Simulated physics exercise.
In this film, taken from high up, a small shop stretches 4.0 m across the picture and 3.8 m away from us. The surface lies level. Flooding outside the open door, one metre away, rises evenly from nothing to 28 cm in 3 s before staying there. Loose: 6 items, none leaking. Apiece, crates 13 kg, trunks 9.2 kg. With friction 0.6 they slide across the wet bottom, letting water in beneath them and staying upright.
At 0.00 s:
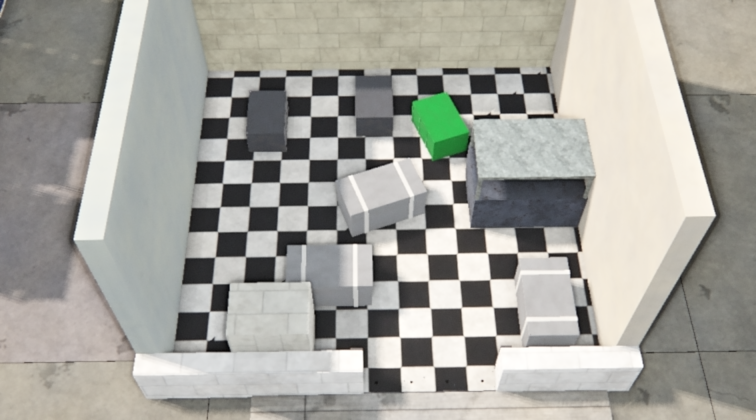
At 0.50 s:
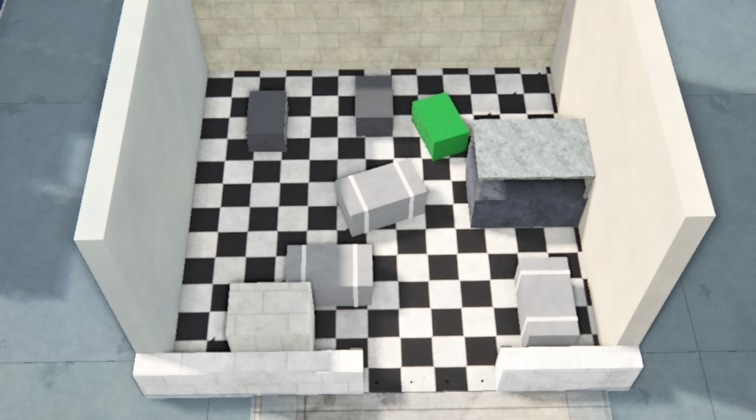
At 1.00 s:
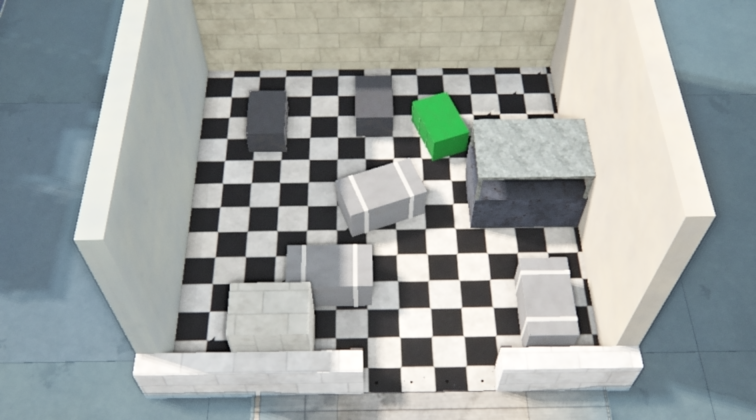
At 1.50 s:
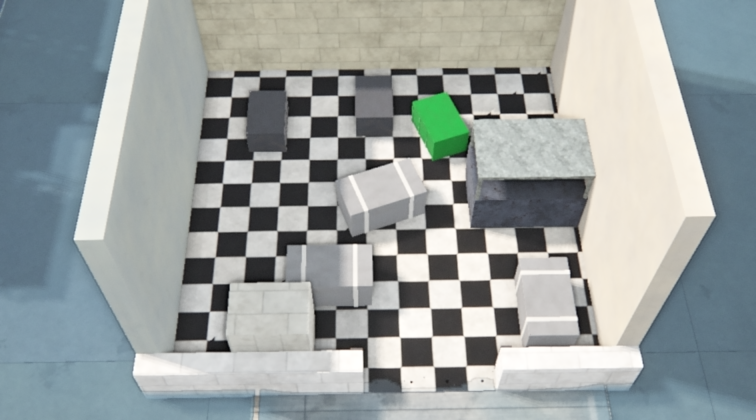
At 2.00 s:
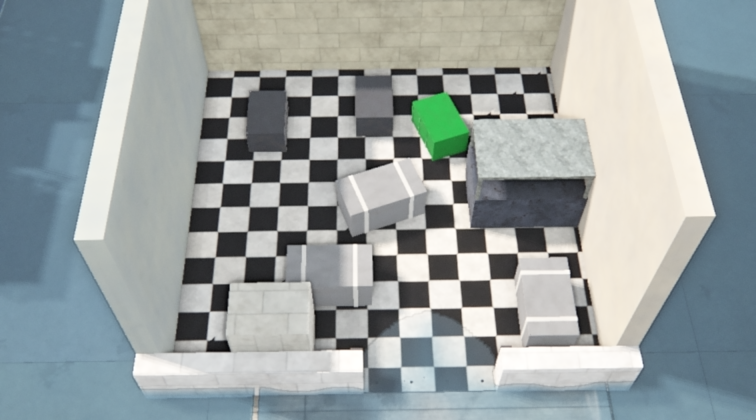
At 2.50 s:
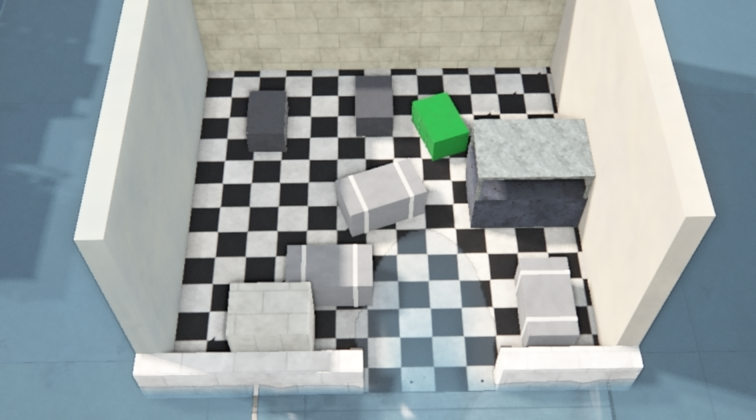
Water spreading around a small walled shop, then entering through the front doorway across checkered floor while the crates stay still.
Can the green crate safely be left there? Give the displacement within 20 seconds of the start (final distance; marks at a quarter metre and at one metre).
It is pushed a bit.
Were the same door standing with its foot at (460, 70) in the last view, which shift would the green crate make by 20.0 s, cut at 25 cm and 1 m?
Observation: Green crate large displacement.
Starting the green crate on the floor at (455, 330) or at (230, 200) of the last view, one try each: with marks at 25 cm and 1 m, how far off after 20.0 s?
Try one - it is pushed slightly; try two - it is swept a long way.
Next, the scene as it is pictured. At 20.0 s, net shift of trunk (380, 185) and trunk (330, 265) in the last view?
One is off by 80 cm, the other by 120 cm, in the order asked.
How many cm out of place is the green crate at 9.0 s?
Some 50 cm from the start.
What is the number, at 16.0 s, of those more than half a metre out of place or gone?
At that moment it comes to 5.
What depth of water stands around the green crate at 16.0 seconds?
The depth there is around 21 cm.
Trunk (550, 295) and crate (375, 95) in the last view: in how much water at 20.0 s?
Roughly 24 and 20 cm.
After 4.0 s the green crate is near (439, 99), 0.2 m from its start, aground; 0 afloat.
After 9.0 s the green crate is near (444, 79), 0.5 m from its start, afloat; 6 afloat.
After 16.0 s the green crate is near (478, 99), 0.4 m from its start, afloat; 6 afloat.
After 20.0 s the green crate is near (478, 62), 0.7 m from its start, afloat; 6 afloat.
